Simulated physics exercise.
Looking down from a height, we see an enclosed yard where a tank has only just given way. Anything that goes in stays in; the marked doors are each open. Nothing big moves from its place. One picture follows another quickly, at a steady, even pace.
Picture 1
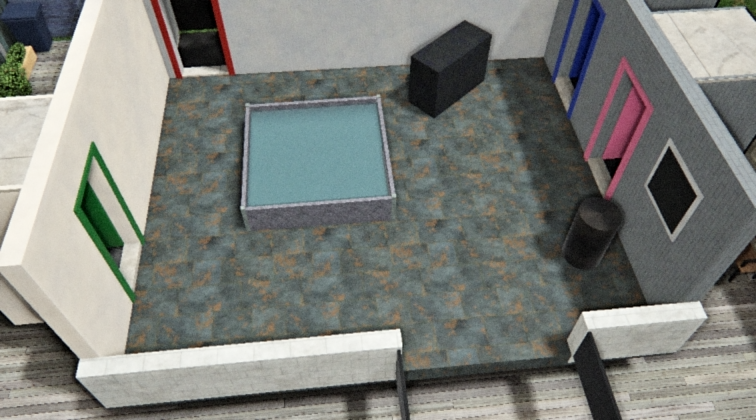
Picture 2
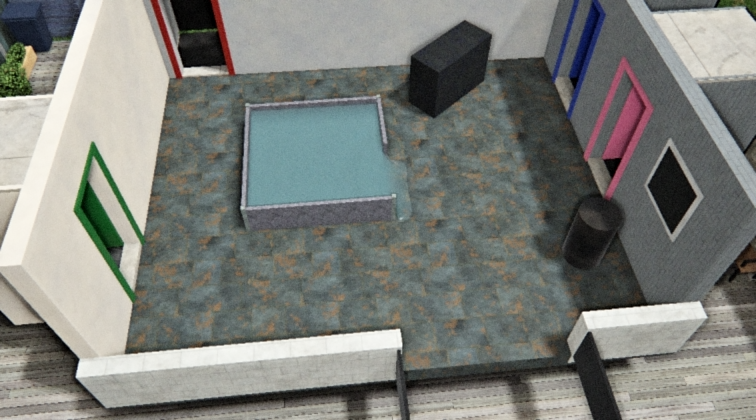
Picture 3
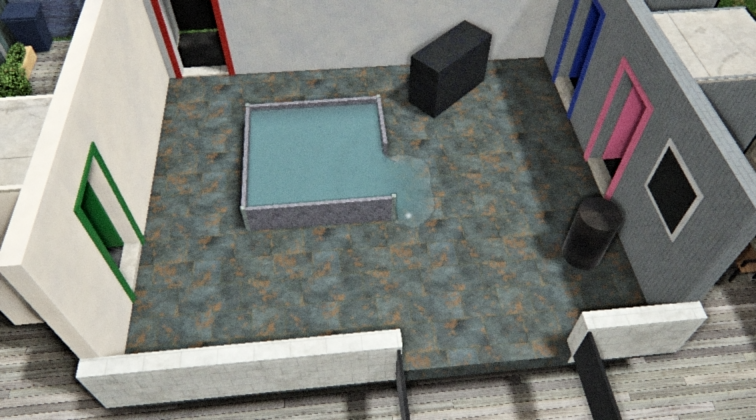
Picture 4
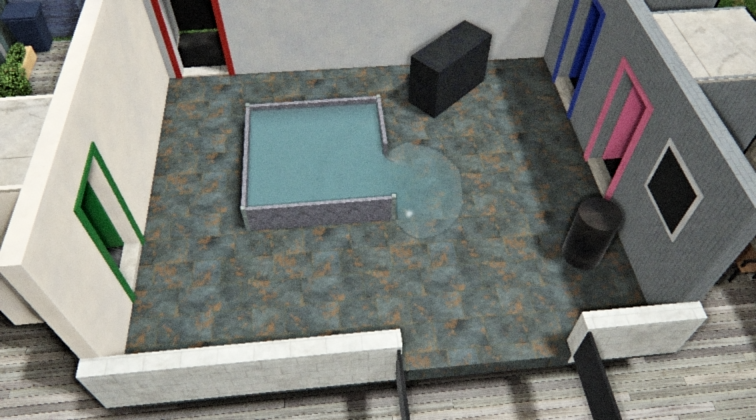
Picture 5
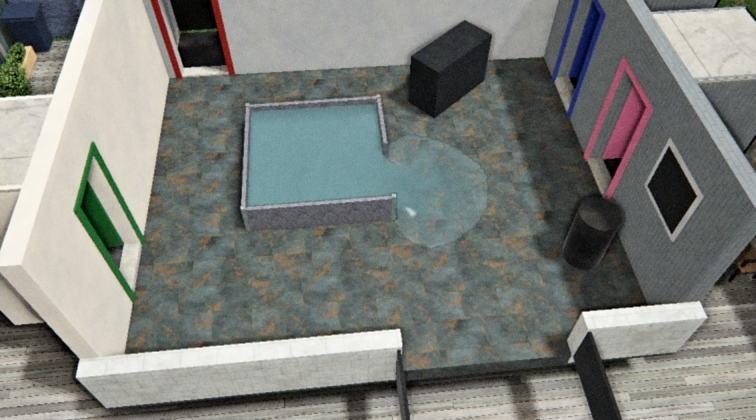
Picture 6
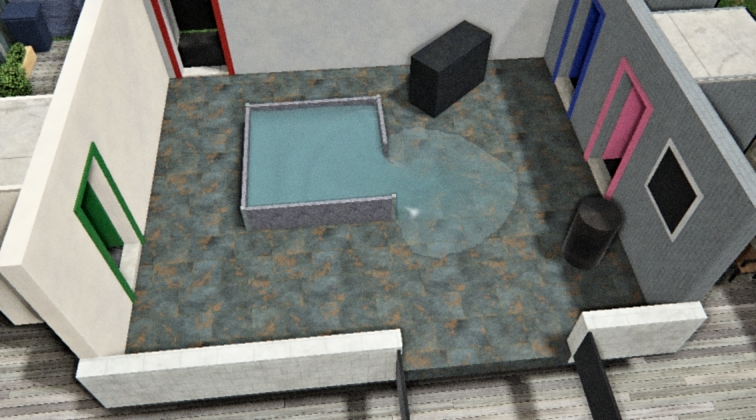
Walled yard seen from above, with water pouring through a gap in a square tank's right side and spreading across the floor.
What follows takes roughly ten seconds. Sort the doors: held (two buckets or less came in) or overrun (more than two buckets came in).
Sorted: Green door held, blue door held, red door held, pink door overrun.
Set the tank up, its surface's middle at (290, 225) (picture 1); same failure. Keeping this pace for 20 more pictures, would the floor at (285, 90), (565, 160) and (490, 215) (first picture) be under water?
Spared, hit, hit.
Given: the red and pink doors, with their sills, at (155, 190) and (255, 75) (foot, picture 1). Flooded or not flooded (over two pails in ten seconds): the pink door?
Note: Pink does not reach the limit.
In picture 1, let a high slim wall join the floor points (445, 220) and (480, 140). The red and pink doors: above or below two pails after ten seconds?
Note: Red door stays within; pink door stays within.
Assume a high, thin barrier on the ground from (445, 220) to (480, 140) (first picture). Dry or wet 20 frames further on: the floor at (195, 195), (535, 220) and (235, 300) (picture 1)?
Taking the points in the order given, they are high and dry, high and dry and high and dry.
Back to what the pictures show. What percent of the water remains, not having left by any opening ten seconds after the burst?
Roughly 76 per cent.
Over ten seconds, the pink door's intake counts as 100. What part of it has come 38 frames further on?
Estimated share: About 85 %.
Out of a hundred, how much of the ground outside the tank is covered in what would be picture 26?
Roughly 35 %.
A moment on, water covers 20 % of the floor; the green door not reached, the blue door not reached, the red door not reached, the pink door wet at the sill, nothing in.
Next, water covers 30 % of the floor; the green door not reached, the blue door wet at the sill, nothing in, the red door not reached, the pink door over two buckets in.
Then, water covers 35 % of the floor; the green door not reached, the blue door wet at the sill, nothing in, the red door not reached, the pink door far over two buckets in.
Later, water covers 45 % of the floor; the green door not reached, the blue door wet at the sill, nothing in, the red door not reached, the pink door far over two buckets in.
In the end, water covers 55 % of the floor; the green door not reached, the blue door wet at the sill, nothing in, the red door not reached, the pink door far over two buckets in.
